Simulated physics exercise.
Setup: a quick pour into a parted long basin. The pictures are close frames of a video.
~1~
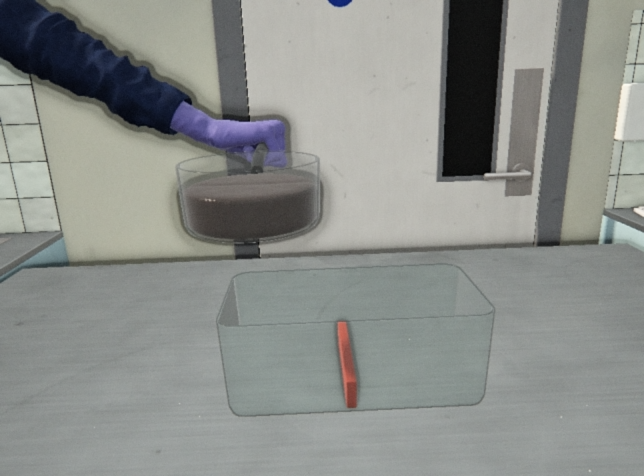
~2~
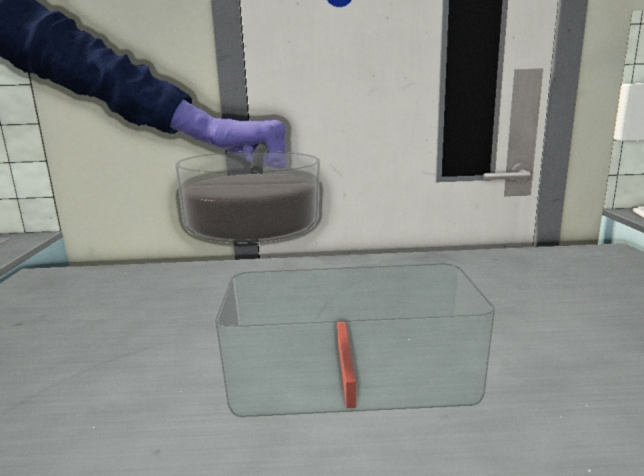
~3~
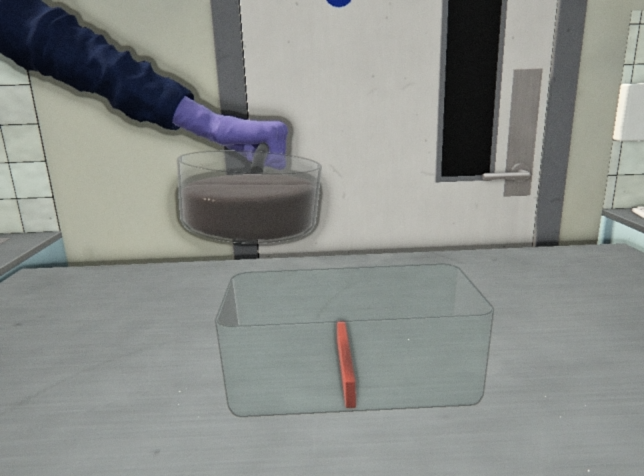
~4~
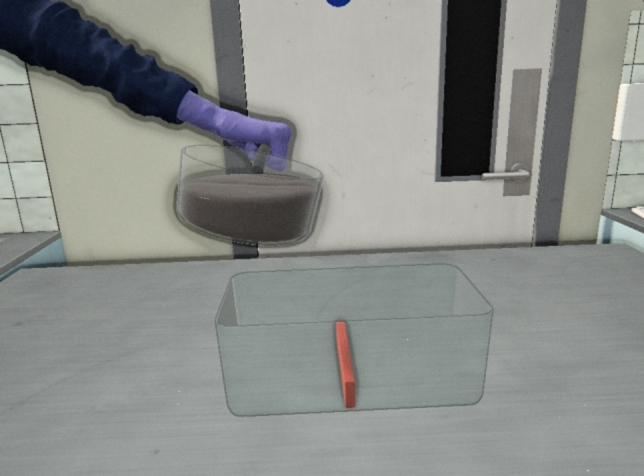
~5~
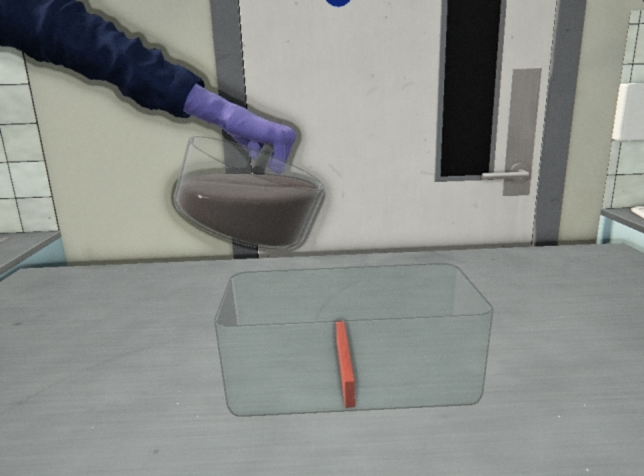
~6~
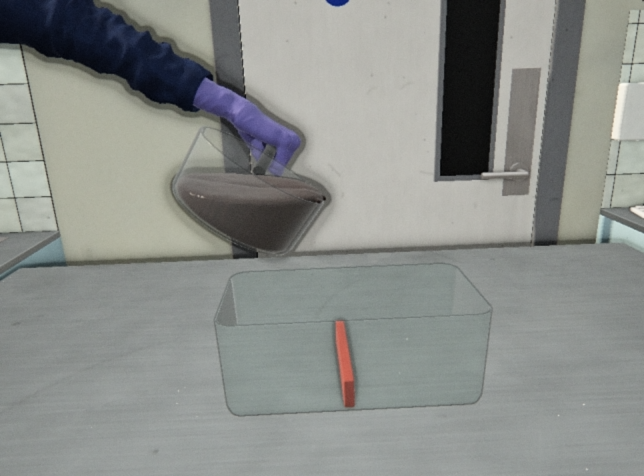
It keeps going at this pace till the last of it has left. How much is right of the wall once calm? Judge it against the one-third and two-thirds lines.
It ends up between the two lines.
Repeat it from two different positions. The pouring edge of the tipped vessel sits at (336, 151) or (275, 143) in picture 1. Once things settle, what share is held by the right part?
Result, first then second: About 65 % and about 20 %.
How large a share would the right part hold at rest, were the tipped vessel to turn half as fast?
Around 70 in a hundred.
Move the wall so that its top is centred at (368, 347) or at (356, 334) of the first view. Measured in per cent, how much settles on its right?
Roughly 30 % and then 40 %.
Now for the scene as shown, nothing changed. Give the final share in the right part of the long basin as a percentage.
That works out near 55 in every hundred.
A moment on, the tilt is 99° and 22 per cent is still to pour, 3 is left of the wall and 35 right of it.
Next, the tilt is 110° and 4 per cent is still to pour, 33 is left of the wall and 57 right of it.
Then the tilt is 110° and 0 per cent is still to pour, 42 is left of the wall and 55 right of it.
Later the tilt is 110° and 0 per cent is still to pour, 43 is left of the wall and 55 right of it.
Finally, 43 per cent lies left of the wall, 55 right of it and 2 outside.
